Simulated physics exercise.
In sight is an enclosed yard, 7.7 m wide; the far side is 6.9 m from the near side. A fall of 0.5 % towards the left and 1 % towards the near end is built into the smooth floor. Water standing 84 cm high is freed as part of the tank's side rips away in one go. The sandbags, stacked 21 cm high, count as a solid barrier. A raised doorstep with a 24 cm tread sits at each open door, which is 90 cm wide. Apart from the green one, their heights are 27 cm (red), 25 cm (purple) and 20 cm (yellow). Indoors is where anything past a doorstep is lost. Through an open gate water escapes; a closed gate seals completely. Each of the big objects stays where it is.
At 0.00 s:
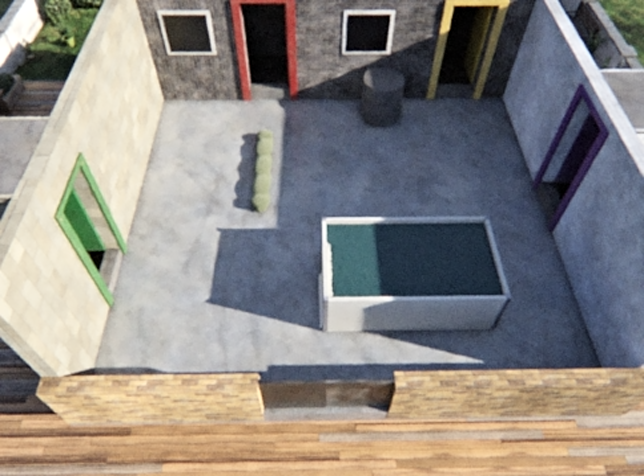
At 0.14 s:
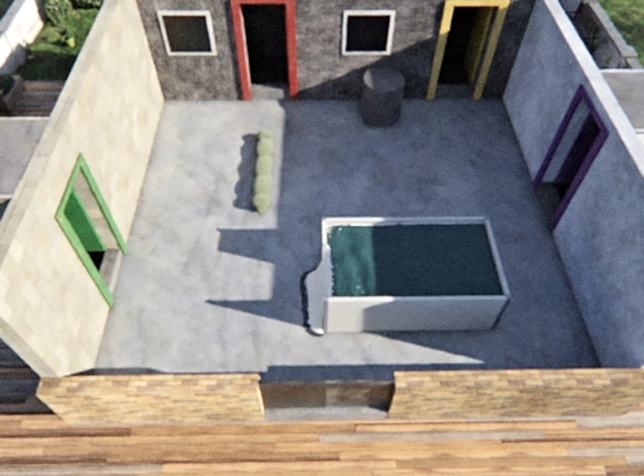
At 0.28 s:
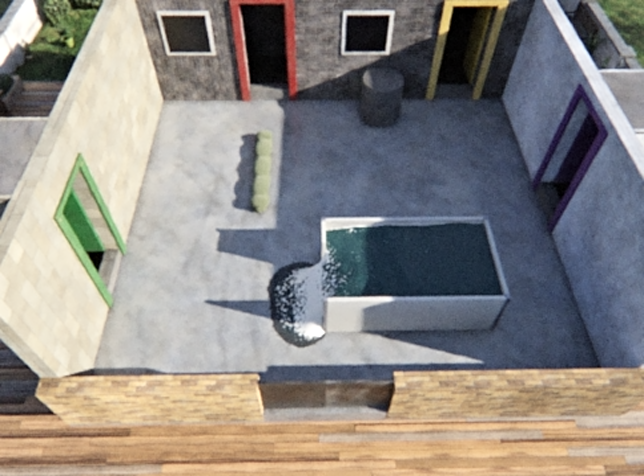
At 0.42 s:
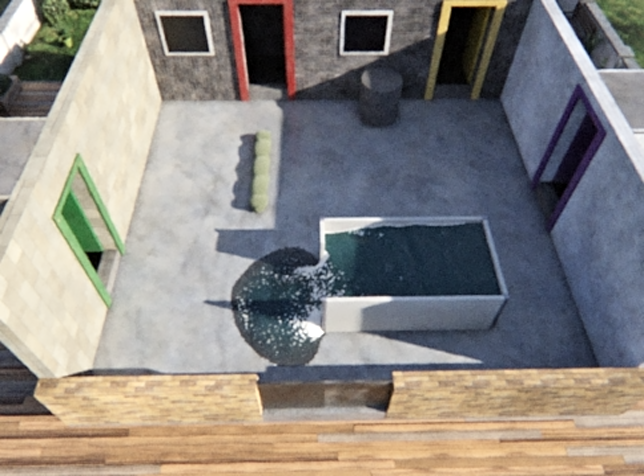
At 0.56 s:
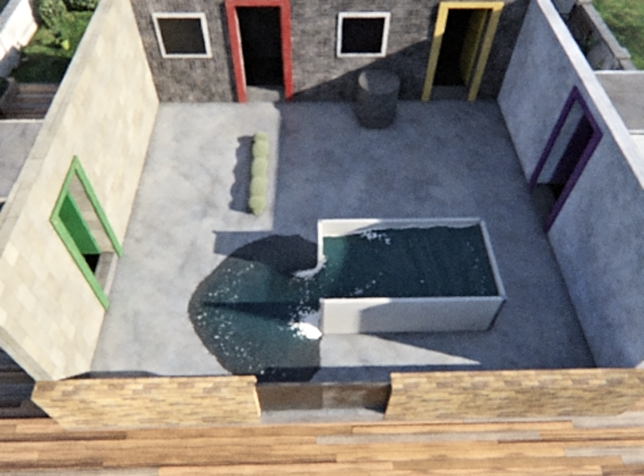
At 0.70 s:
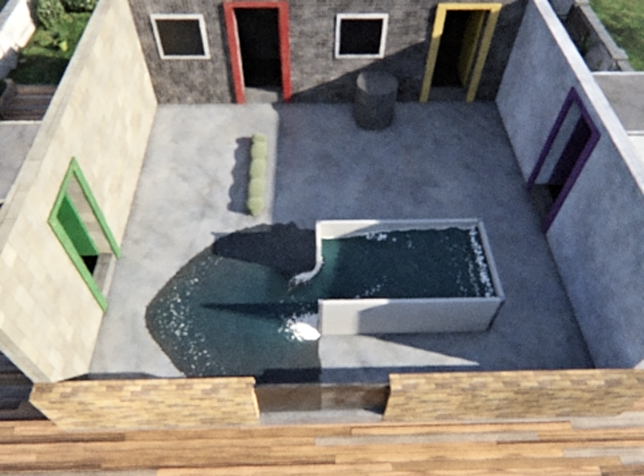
In this clip, the left side of a white water tank gives way in a walled yard, and dark water pours out, spreading left across the grey floor in a widening pool toward the green door and the near wall.
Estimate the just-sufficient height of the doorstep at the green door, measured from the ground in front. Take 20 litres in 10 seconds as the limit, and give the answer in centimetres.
I would say 27 cm.
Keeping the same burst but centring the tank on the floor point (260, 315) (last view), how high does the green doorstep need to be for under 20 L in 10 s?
Then close to 33 cm.
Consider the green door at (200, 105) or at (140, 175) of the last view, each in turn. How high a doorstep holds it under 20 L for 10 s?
In turn: Roughly 17 cm, roughly 12.5 cm.
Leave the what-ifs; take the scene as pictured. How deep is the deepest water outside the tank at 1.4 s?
About 54 cm.
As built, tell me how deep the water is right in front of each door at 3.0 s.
Red door 0 cm, green door 31 cm, purple door 0 cm, yellow door 0 cm.
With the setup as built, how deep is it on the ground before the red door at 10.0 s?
About 9.0 cm.
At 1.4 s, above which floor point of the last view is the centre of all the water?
Roughly (334, 298).
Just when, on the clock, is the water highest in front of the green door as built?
Peak time: Around 2.2 s.
After 1.4 s water covers 25 % of the floor, deepest (54 cm) near (79, 406); 28 cm at the green door, 5 litres in over its 19 cm doorstep.
After 3.0 s water covers 30 % of the floor, deepest (40 cm) near (182, 392); 31 cm at the green door, 81 litres in over its 19 cm doorstep.
After 10.0 s water covers 85 % of the floor, deepest (15 cm) near (177, 167); 8 cm at the green door, 109 litres in over its 19 cm doorstep.
At the green door as built, the water arrived by 1.0 s and peaked near 33 cm at 2.2 s.
Run again over the same 10 s with other heights there, 65 litres in over 22 cm, 8 litres over 29.5 cm. The limit of 20 litres is kept from about 27 cm up.
